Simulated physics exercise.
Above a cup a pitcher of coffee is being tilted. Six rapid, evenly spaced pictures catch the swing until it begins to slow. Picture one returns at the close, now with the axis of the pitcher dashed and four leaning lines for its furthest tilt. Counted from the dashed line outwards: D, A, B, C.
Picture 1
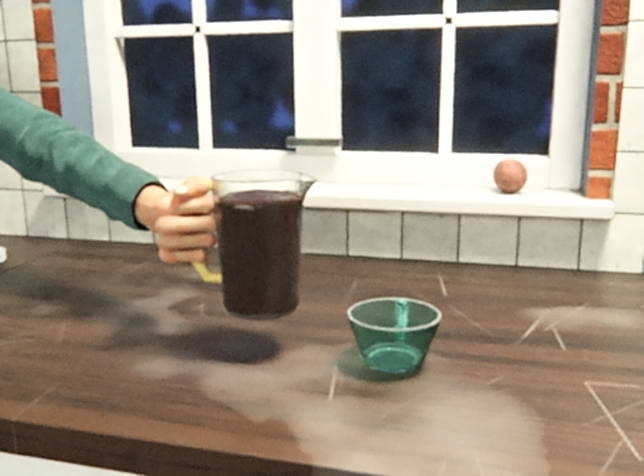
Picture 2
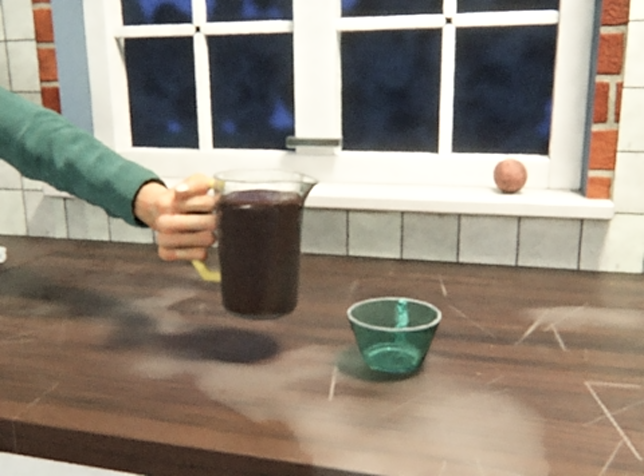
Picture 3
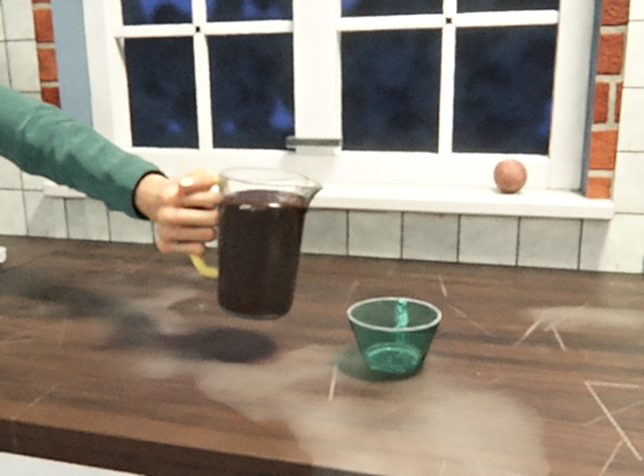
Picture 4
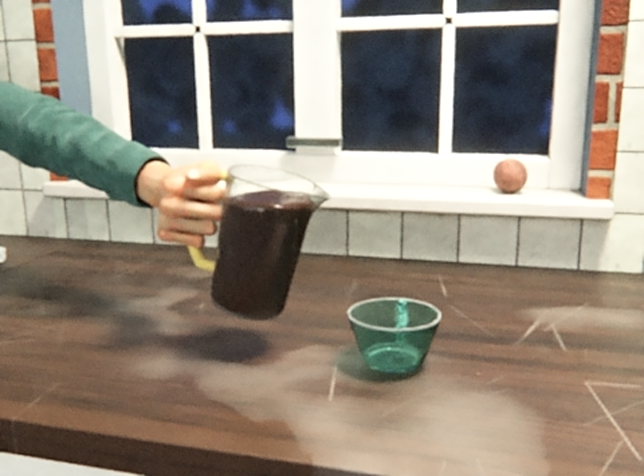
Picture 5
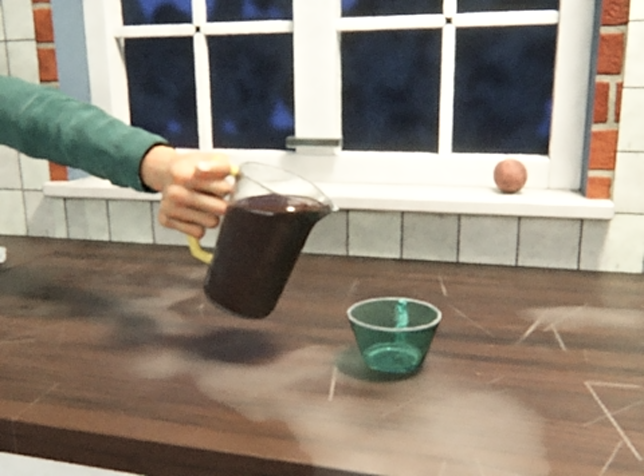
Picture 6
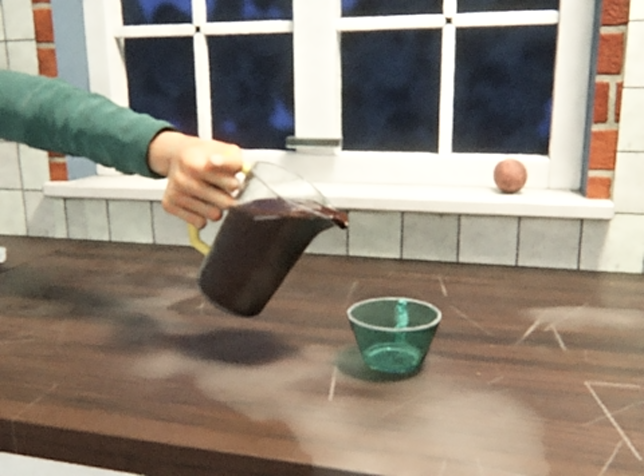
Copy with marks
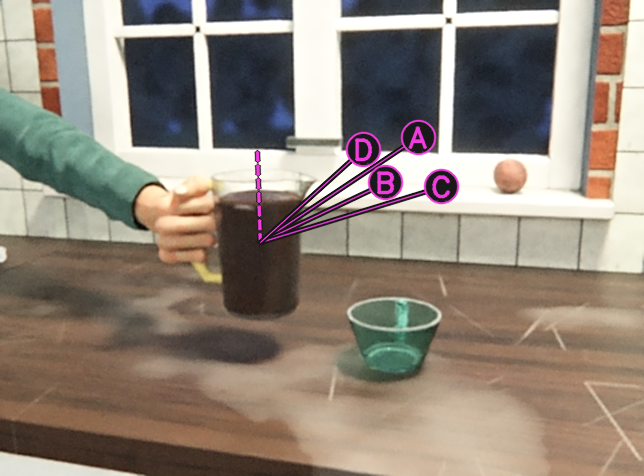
On a wooden counter, a hand tilts a pitcher rightward until dark coffee reaches over its lip.
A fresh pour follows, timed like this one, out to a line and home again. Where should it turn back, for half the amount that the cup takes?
The answer is mark D.
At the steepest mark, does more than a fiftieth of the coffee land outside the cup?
Yes, it does.
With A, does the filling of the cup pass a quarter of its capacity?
Yes, clearly.
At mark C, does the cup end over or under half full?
Over.
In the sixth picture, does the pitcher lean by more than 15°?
Yes, it does.
On the marked copy, A at (404, 146); B at (370, 190); C at (425, 191); D at (351, 160).
Choosing A, the cup ends with about 69 % of what it can hold; 3 % of the coffee is spilt.
Choosing B, the cup ends with about 82 % of what it can hold; 9 % of the coffee is spilt.
Choosing C, the cup ends with about 94 % of what it can hold; 17 % of the coffee is spilt.
Choosing D, the cup ends with about 48 % of what it can hold.
